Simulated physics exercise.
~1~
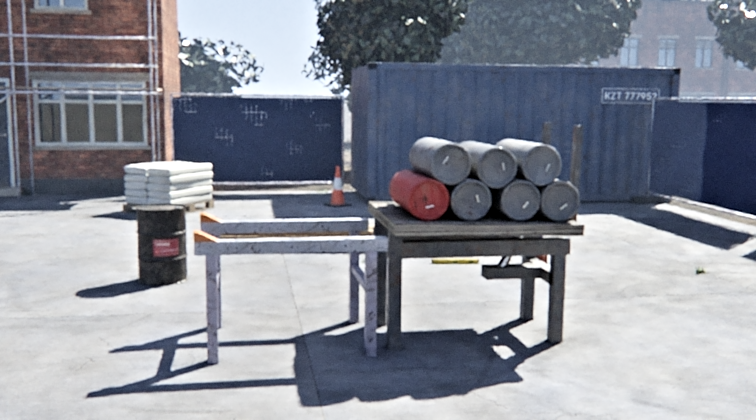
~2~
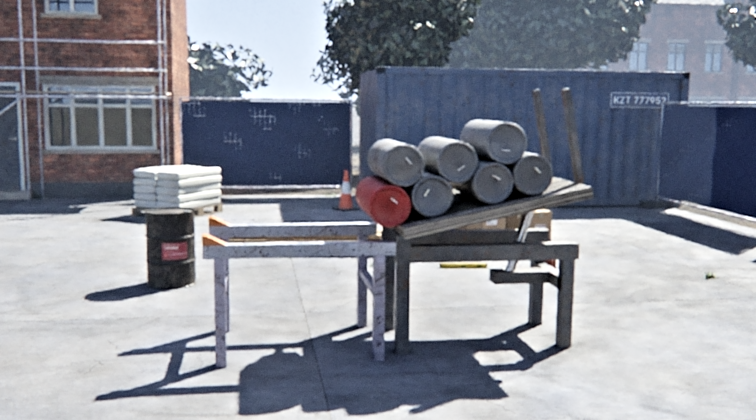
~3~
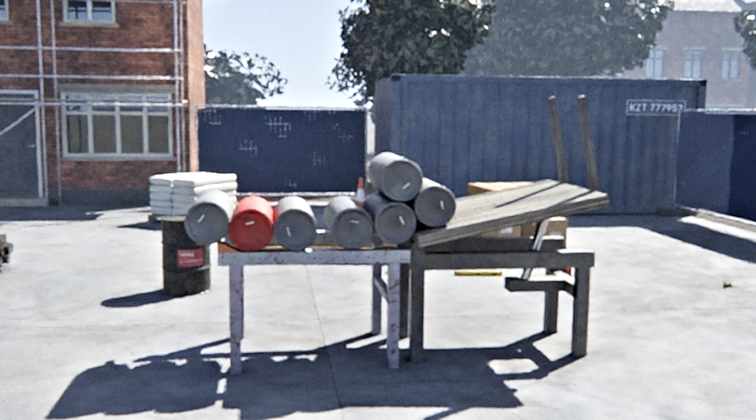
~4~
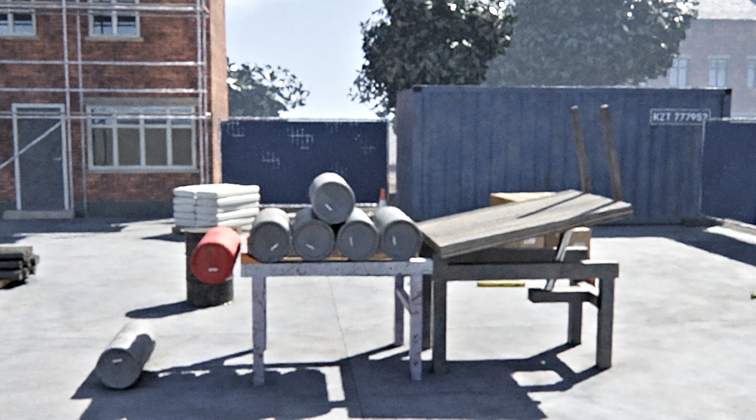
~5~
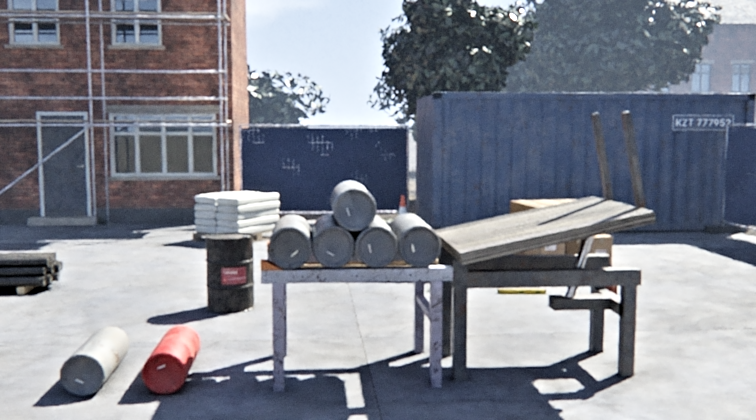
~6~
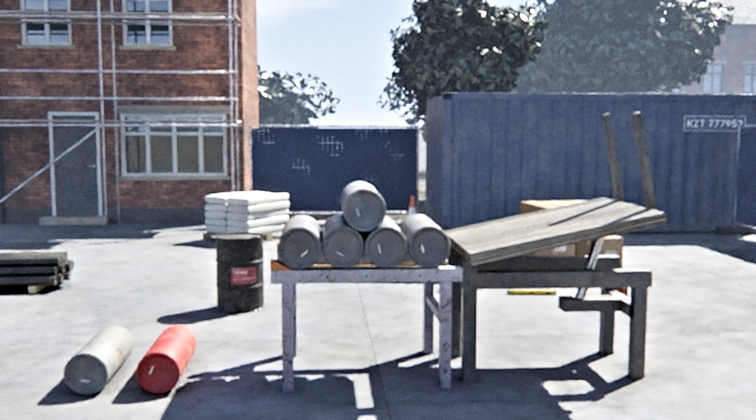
In a sunlit concrete yard, seen from the front at about table height, a brick building with scaffolding stands at left and a blue container behind. Six grey cylinders and a red one lie stacked end-on on a dark wooden table at right, beside a lower, pale rack. The tabletop tilts up on its right side, and the cylinders roll left onto the rack. A grey one and then the red one drop off the far end. Both end up on the ground at left, while five grey cylinders stay piled on the rack.
